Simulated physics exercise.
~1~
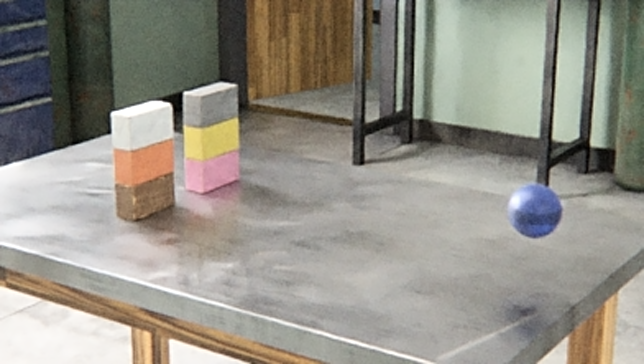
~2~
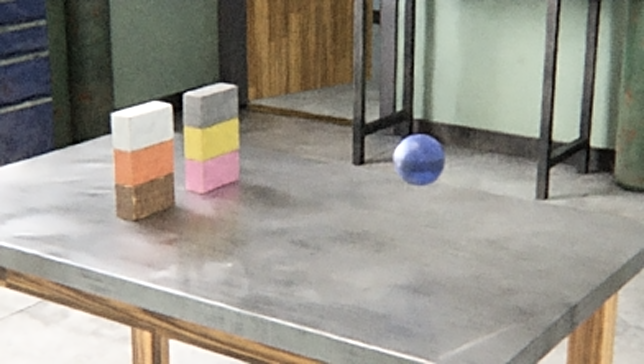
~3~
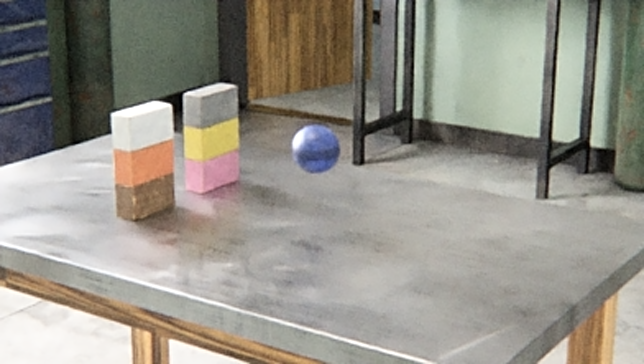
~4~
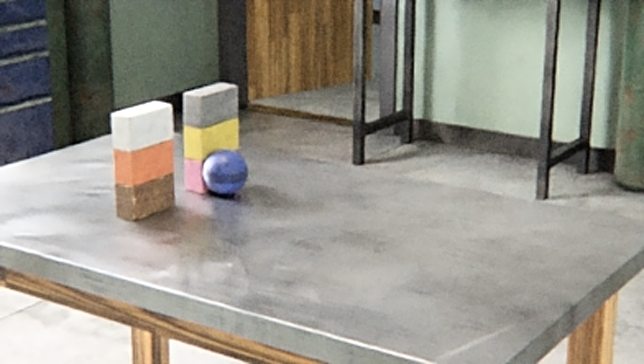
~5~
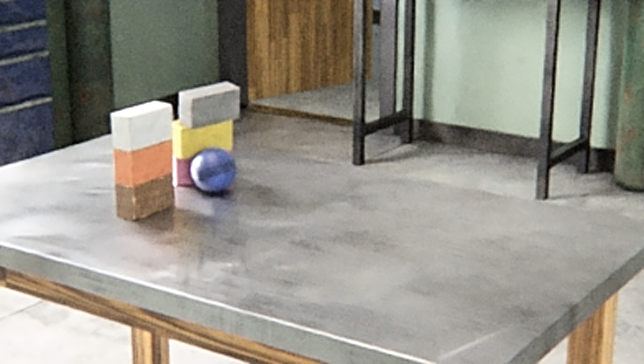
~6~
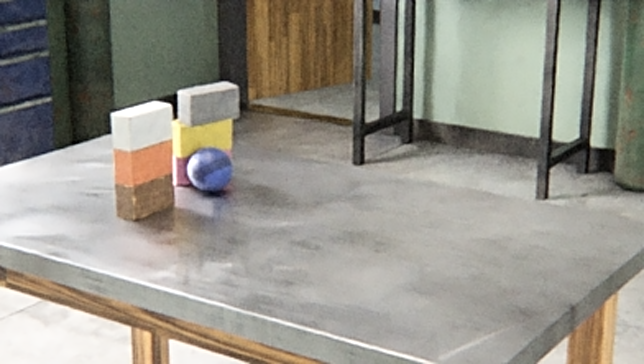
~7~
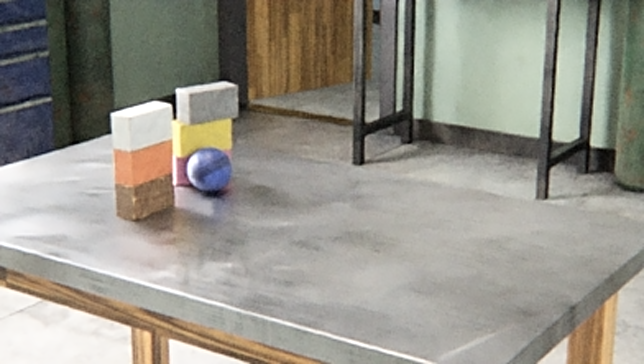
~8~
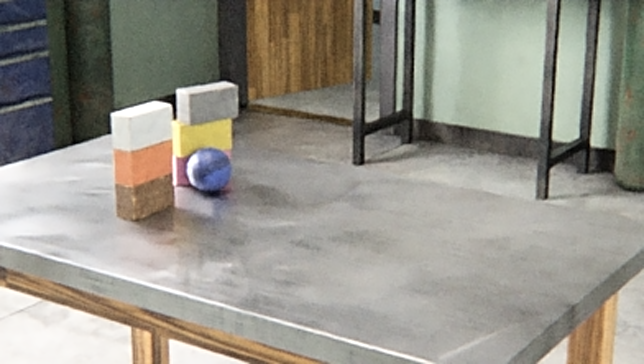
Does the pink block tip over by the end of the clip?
No, the pink block stays upright. It only shifts slightly to the left when the blue ball arrives, and it is still standing beneath the yellow and grey blocks at the end.
